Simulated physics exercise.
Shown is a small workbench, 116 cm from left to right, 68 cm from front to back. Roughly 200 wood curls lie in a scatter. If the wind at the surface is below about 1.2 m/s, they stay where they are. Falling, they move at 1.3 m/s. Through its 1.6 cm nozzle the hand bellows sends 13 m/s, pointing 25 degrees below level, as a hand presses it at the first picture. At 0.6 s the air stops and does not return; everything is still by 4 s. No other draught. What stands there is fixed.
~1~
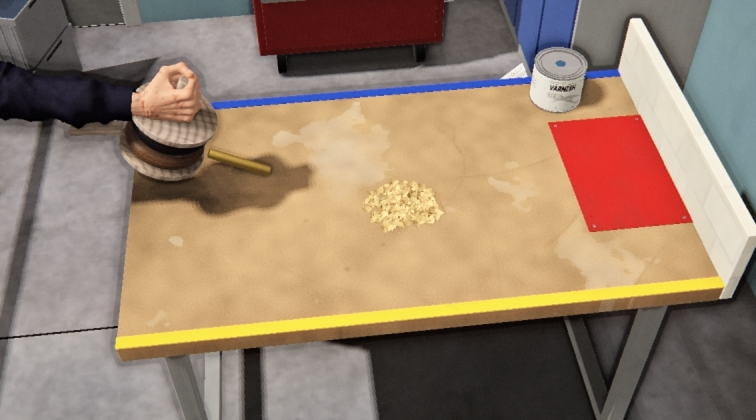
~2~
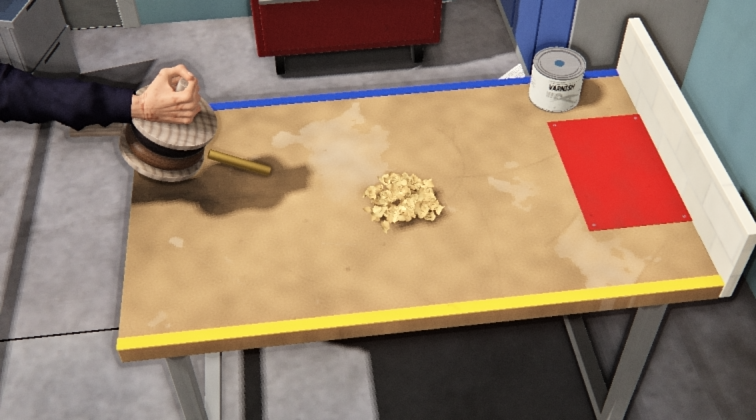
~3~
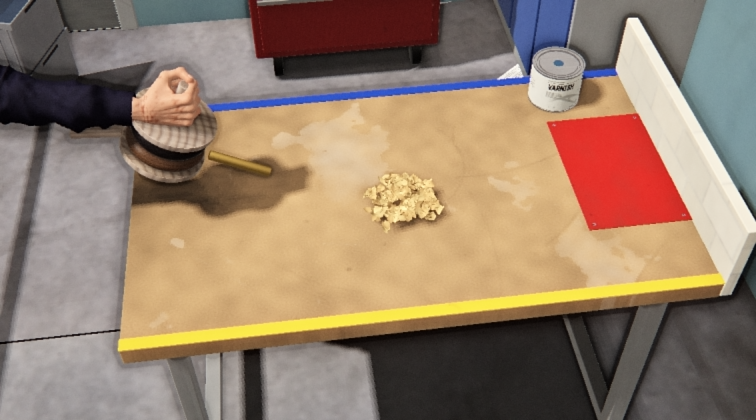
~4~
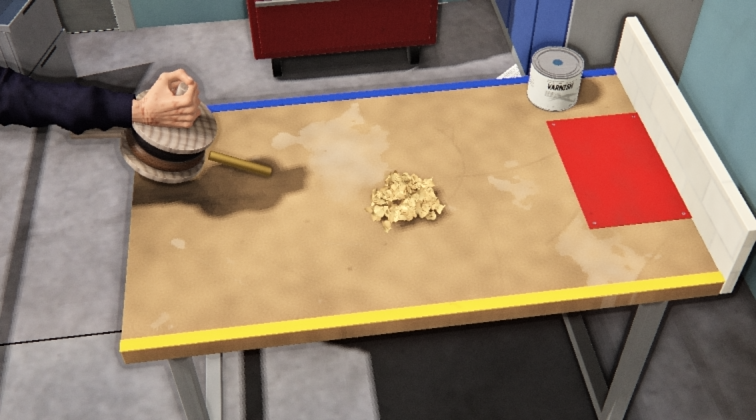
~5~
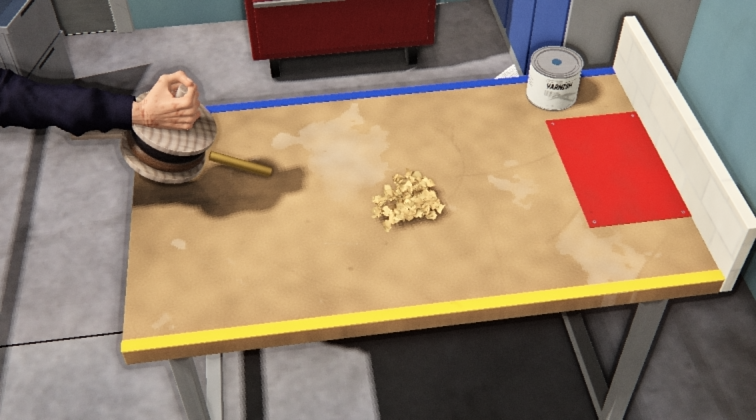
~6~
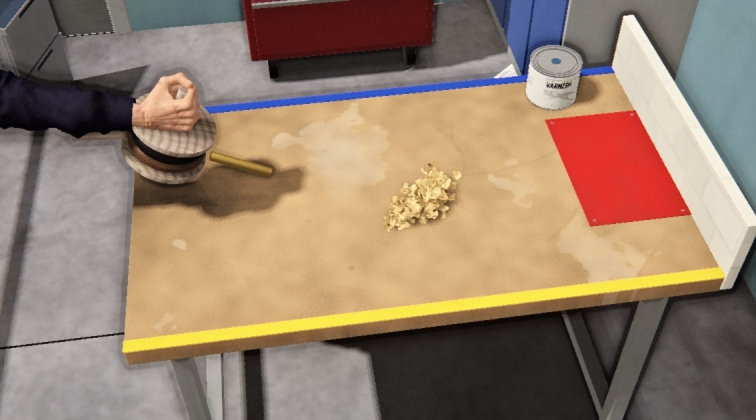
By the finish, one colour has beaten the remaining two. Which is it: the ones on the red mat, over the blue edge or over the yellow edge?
Red.
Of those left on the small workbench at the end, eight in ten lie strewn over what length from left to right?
Spread, left to right: Approx. 30 cm.
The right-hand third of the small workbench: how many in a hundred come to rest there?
About 100 percent.
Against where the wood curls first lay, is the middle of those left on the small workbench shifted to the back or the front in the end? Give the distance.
Shift toward the near edge, approx. 10 cm.
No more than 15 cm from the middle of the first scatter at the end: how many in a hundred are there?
Some 0 per cent.
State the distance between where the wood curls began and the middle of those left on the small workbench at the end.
Distance: Approx. 50 cm.
Then, 0.6 s after the last picture, 100 % are still on the top, 0 % are over the yellow edge, 0 % over the blue edge and 50 % on the red mat; the middle of those left on the top is near (617, 222).
Then, 1.0 s after the last picture, 100 % are still on the top, 0 % are over the yellow edge, 0 % over the blue edge and 48 % on the red mat; the middle of those left on the top is near (634, 219).
Then, 2.0 s after the last picture, 100 % are still on the top, 0 % are over the yellow edge, 0 % over the blue edge and 48 % on the red mat; the middle of those left on the top is near (634, 219).
Then, 3.8 s after the last picture, at the end, 0 % are over the yellow edge, 0 % over the blue edge and 48 % on the red mat; the middle of those left on the top is near (634, 219).
